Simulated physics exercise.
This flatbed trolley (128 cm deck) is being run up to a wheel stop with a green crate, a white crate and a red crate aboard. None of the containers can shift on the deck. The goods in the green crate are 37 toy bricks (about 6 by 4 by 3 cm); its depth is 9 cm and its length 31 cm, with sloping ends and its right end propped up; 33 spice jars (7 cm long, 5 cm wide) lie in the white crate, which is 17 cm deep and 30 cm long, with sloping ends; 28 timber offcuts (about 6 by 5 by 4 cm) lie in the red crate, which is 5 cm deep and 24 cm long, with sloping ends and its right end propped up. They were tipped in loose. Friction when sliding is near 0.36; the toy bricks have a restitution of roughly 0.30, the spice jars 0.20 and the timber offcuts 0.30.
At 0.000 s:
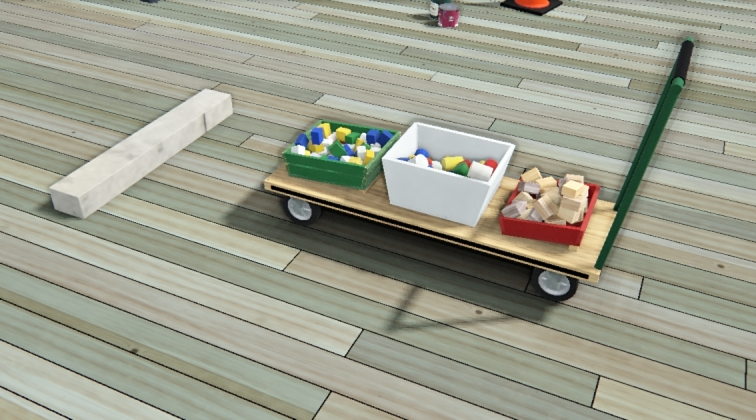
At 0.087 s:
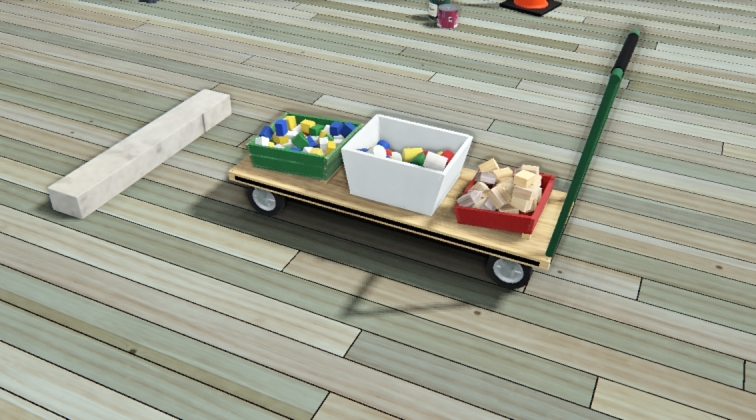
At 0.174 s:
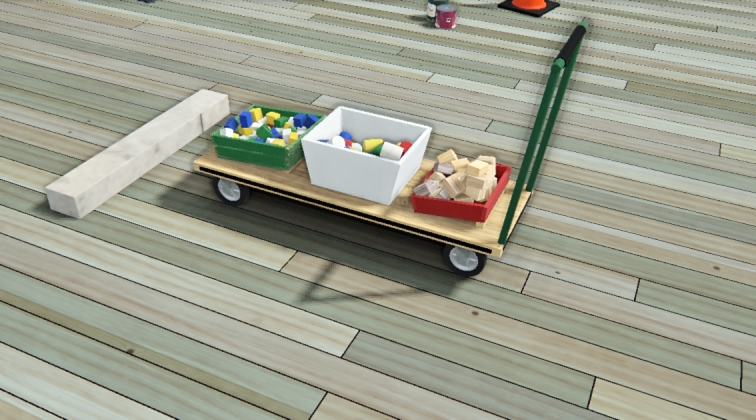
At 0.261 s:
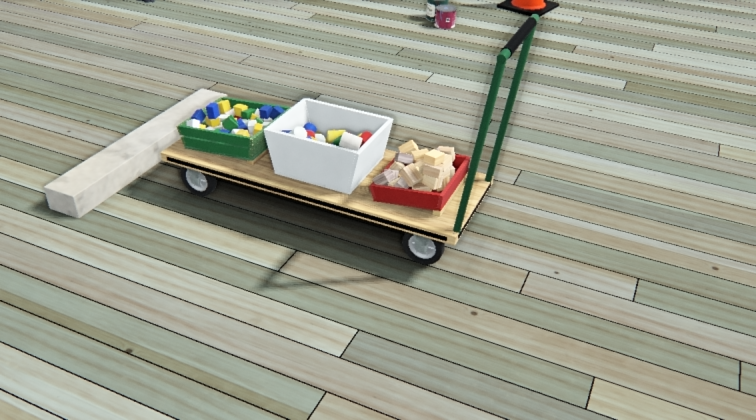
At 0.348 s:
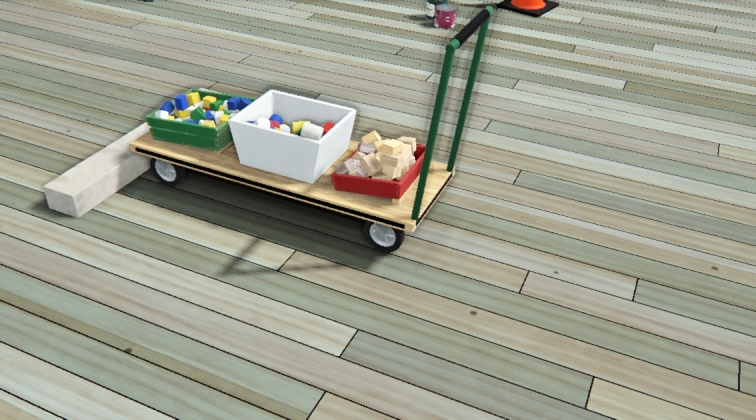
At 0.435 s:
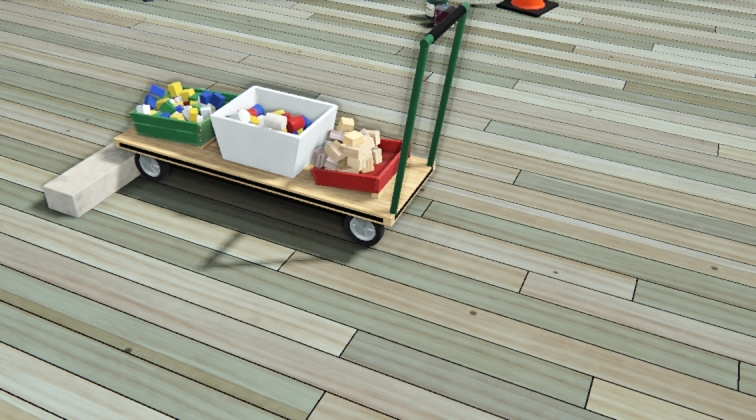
Flatbed trolley carrying green, white and red crates of loose blocks and pieces rolling left across wooden planks to a pale beam.
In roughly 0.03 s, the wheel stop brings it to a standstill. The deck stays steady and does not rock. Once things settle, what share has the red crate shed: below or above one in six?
I'd say the outflow rises past a sixth of the load.
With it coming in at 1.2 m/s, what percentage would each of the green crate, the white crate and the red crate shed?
Then the green crate sheds 0 per cent of its load, the white crate 0 per cent, and the red crate 20 per cent.
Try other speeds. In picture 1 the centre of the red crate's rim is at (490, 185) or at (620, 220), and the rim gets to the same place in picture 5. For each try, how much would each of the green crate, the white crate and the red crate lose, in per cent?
Try by try, the green crate would lose 0 then 20 per cent, the white crate 0 then 10 per cent, and the red crate 20 then 50 per cent.
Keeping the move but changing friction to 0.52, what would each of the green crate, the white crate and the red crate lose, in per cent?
In that setup green crate sheds 10 percent, white crate sheds 0 percent, and red crate sheds 30 percent.
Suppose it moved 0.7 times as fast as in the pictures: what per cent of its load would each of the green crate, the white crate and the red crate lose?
Green crate 0, white crate 0, red crate 20 per cent.
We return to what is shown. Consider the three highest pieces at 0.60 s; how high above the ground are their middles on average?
Their middles average near 42 cm high.
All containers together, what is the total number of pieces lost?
In all, roughly 12.
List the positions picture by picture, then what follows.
In the first frame (places track the rim corner closest to us here), red crate (580, 229); green crate (365, 166); 72 cm to go; all still inside.
The second frame shows red crate (531, 217); green crate (325, 157); 56 cm to go.
The third frame shows red crate (484, 206); green crate (286, 147); 40 cm to go.
The fourth frame shows red crate (440, 194); green crate (250, 138); 24 cm to go.
The fifth frame shows red crate (398, 183); green crate (216, 128); 8 cm to go.
The sixth frame shows red crate (377, 177); green crate (198, 124); stopped; all still inside.
After 0.48 s, the green crate has all 37, the white crate has all 33 and the red crate is down by 3 of 28.
After 0.60 s, the green crate is down by 1 of 37, the white crate is down by 1 of 33 and the red crate is down by 5 of 28.
After 0.83 s, the green crate is down by 1 of 37, the white crate is down by 1 of 33 and the red crate is down by 5 of 28.
When it is over (at 1.33 s), the green crate is down by 1 of 37, the white crate is down by 1 of 33 and the red crate is down by 9 of 28. Asked share, 9 of 28, 32 per cent.
